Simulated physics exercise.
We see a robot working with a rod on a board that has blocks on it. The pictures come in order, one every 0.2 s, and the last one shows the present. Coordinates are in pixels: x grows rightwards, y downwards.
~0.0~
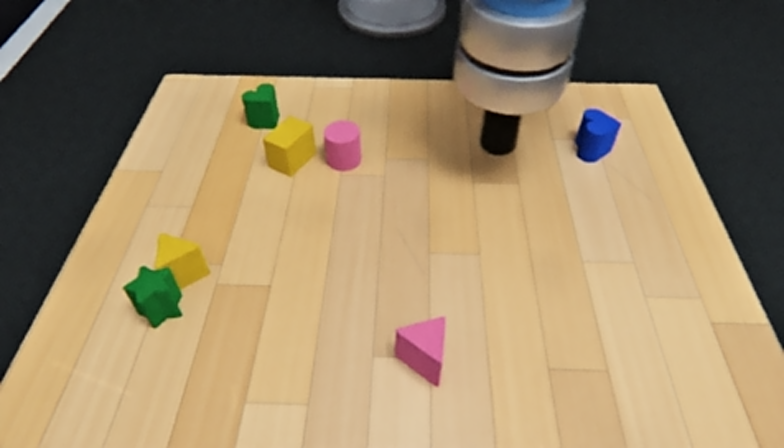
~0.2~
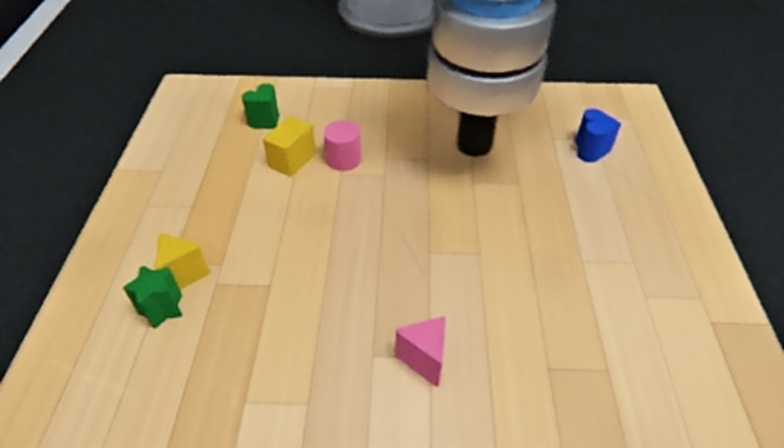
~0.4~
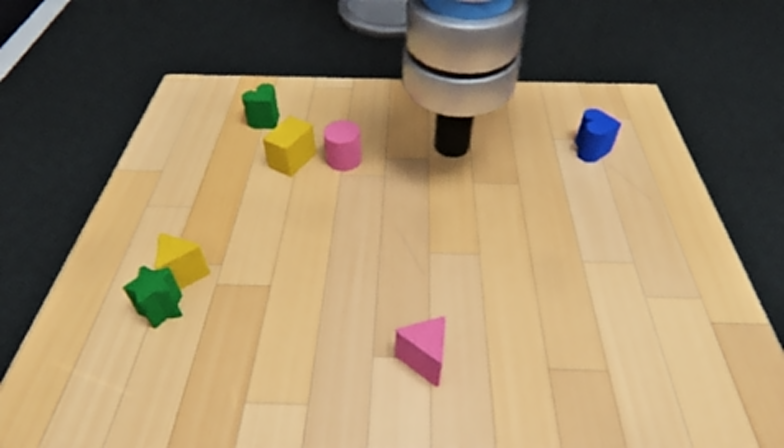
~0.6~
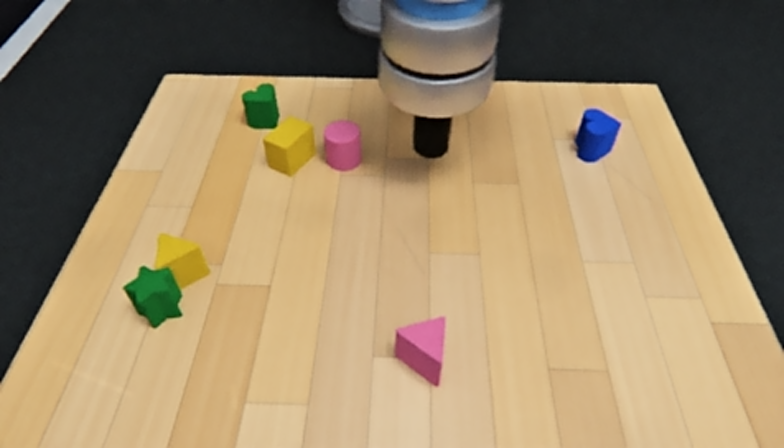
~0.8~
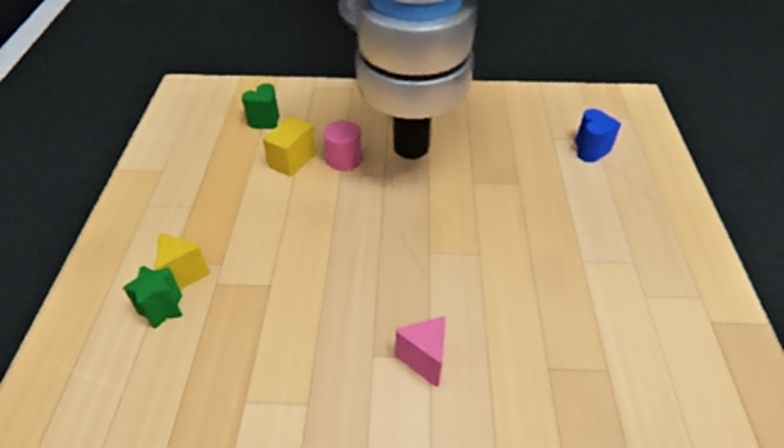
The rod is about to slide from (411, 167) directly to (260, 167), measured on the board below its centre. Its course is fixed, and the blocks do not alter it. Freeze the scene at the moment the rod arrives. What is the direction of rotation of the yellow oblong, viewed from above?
Viewed from the top, it goes anticlockwise.
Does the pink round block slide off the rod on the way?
The answer is yes.
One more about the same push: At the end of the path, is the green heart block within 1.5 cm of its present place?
Final answer: Yes.
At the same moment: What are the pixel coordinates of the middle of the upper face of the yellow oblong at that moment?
In the picture, that point is around (237, 117).
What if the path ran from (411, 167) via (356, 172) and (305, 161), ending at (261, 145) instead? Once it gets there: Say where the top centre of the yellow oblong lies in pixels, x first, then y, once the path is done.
In the picture, it is at (222, 115).
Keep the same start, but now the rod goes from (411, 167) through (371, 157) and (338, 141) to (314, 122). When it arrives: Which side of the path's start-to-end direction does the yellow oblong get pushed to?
Left.
The first path, step by step. One third of the way, rod (359, 149); pink round block (326, 128).
Two thirds of the way, rod (306, 149); yellow oblong (262, 125), turned 70° anticlockwise; pink round block (296, 117).
At the end, rod (256, 149); green heart block in place; yellow oblong (237, 117), turned 55° anticlockwise; pink round block (294, 116).
